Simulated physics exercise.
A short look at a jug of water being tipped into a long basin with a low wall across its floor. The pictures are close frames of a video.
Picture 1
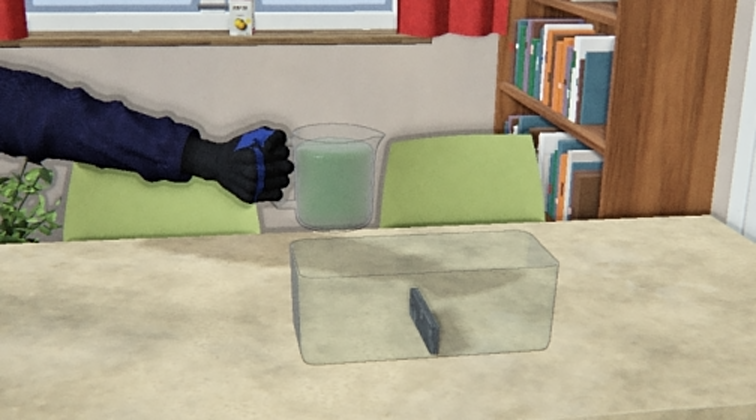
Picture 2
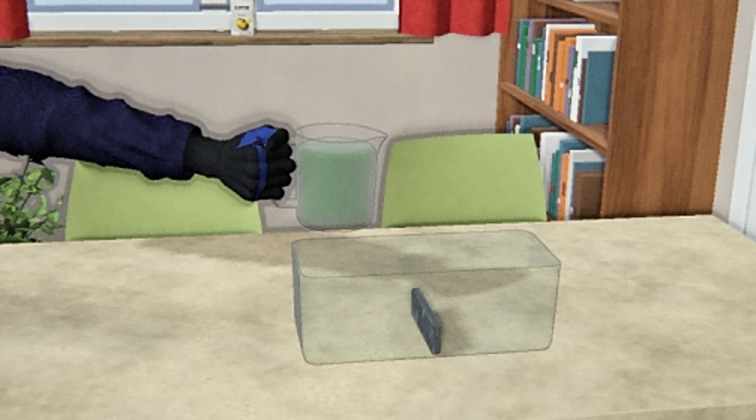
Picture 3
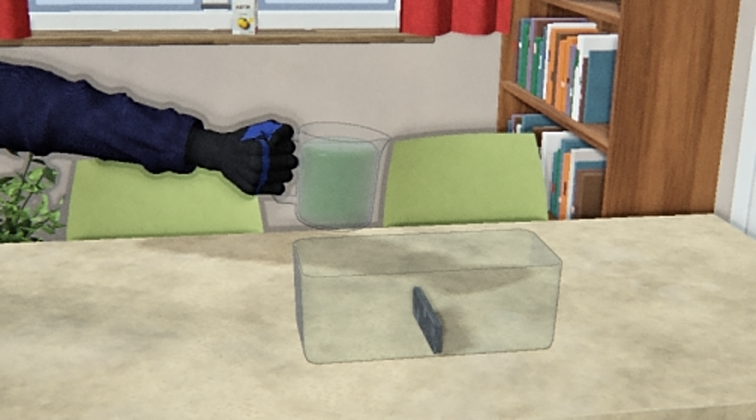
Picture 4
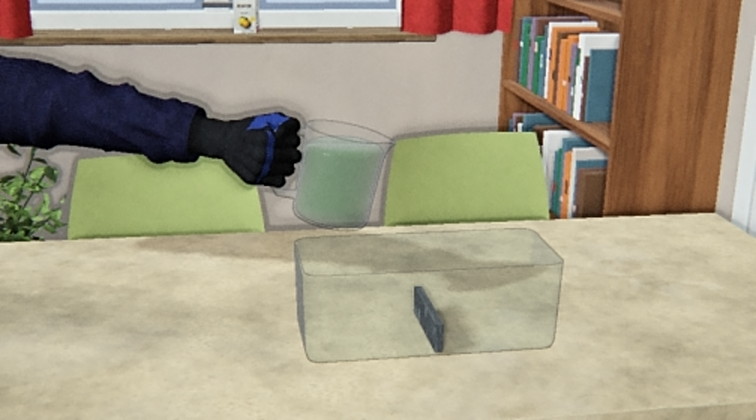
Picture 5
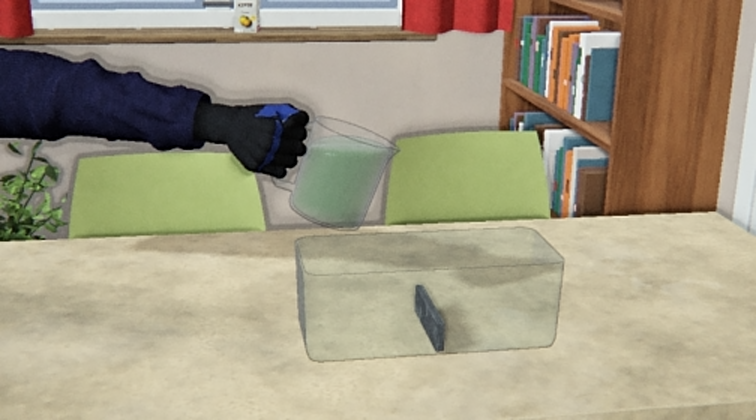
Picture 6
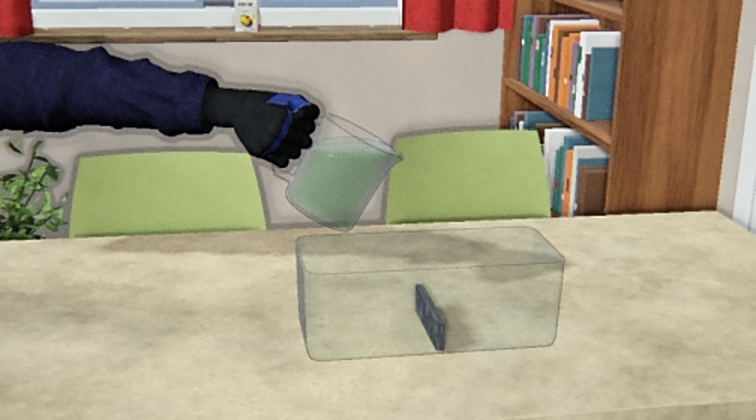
In a room with green chairs, a wooden bookcase at right and red curtains by a window, a pale stone-like tabletop is seen from slightly above. A clear long basin with a low dark wall across its floor sits on it, and a black-and-blue gloved hand in a dark blue sleeve holds a jug of greenish water above. The hand gradually tilts the jug rightward, while the view shifts very slightly.
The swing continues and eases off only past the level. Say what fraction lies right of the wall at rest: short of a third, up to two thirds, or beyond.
The share right of the wall is above two thirds.
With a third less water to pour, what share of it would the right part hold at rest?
Roughly 60 in a hundred.
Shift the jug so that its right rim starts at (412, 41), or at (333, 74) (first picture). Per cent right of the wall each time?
First some 90, then 5 per cent.
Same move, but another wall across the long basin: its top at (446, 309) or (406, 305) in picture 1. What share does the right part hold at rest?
Near 20 % and 95 %.
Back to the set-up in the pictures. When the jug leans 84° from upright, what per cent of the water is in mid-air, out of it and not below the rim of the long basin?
Some 20 per cent.
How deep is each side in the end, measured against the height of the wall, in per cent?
The left part 20 per cent, the right part 70.
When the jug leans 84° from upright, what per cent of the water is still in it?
Near 65 %.
A moment on, the jug is tipped on its side and 66 per cent is still to pour, 0 is left of the wall and 14 right of it.
Next, the jug is tipped on its side and 25 per cent is still to pour, 10 is left of the wall and 52 right of it.
Then the jug is tipped on its side and 8 per cent is still to pour, 11 is left of the wall and 77 right of it.
Later the jug is tipped on its side and 2 per cent is still to pour, 16 is left of the wall and 80 right of it.
In the end 21 per cent lies left of the wall, 78 right of it and 0 outside.
